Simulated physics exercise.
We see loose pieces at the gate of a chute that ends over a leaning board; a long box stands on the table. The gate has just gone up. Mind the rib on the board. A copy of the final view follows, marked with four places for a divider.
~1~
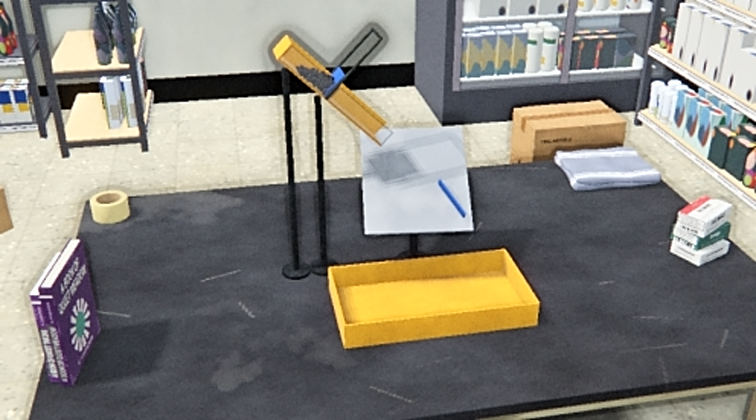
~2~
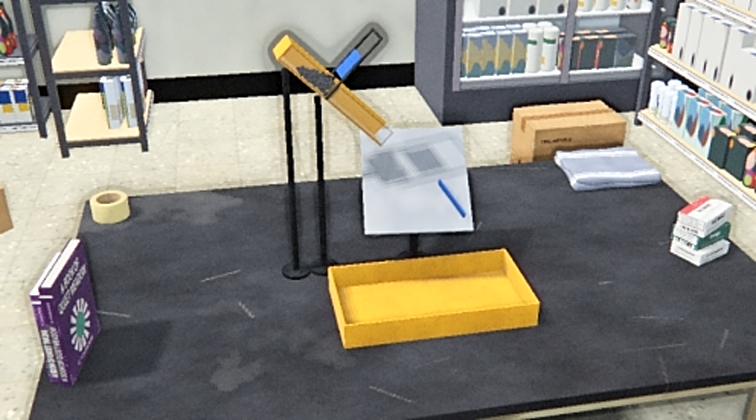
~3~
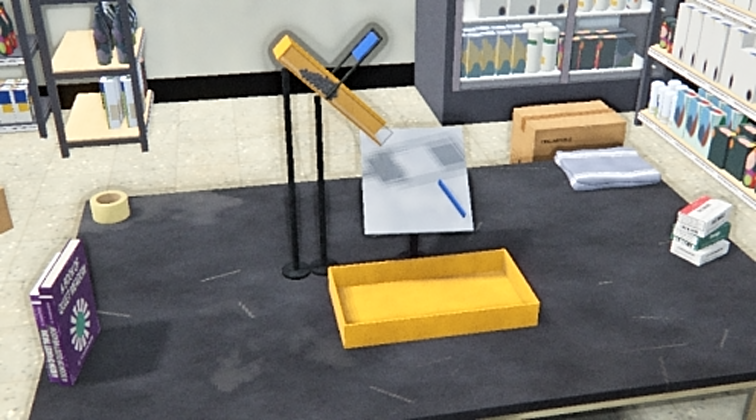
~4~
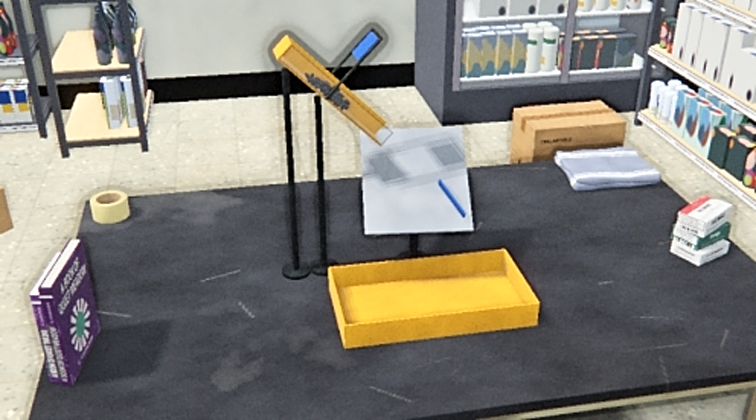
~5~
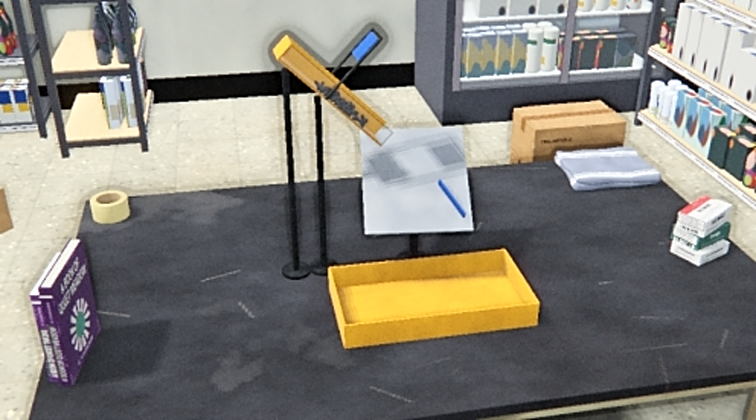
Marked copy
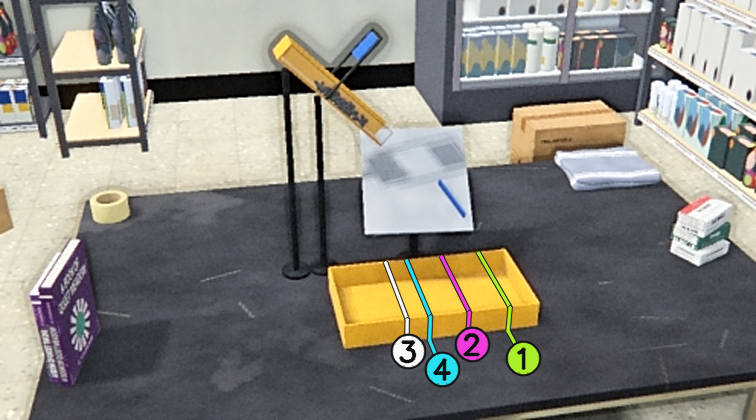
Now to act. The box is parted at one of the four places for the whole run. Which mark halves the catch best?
Line 2 does it best.
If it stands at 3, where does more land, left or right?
Right.
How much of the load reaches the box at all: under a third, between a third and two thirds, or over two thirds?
It is over two thirds.
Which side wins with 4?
The right side.
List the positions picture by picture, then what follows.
In the first picture, load behind the gate at (316, 76), black beans; lip of the chute at (378, 141), sloping fairly steeply.
In the second picture, middle of the board at (415, 179), tilted fairly steeply; middle of its low edge at (420, 232); of its high edge at (411, 128).
In the third picture, front corners of the box at (345, 325) and (539, 303), empty; front of the load at (331, 96).
In the fourth picture, middle of the load at (331, 90); its front at (345, 108), about a third of the way to the lip; rib from (440, 179) to (465, 214).
In the fifth picture, middle of the load at (338, 103); its front at (363, 119), about two thirds of the way to the lip.
On the marked copy, line 1 crosses the front rim at (509, 306); line 2 crosses the front rim at (469, 311); line 3 crosses the front rim at (407, 318); line 4 crosses the front rim at (430, 316).
With 1, of what is caught, nearly all on the left of the divider, a small part on the right.
With 2, of what is caught, about a third on the left of the divider, about two thirds on the right.
With 3, of what is caught, none on the left of the divider, all on the right.
With 4, of what is caught, a small part on the left of the divider, nearly all on the right.
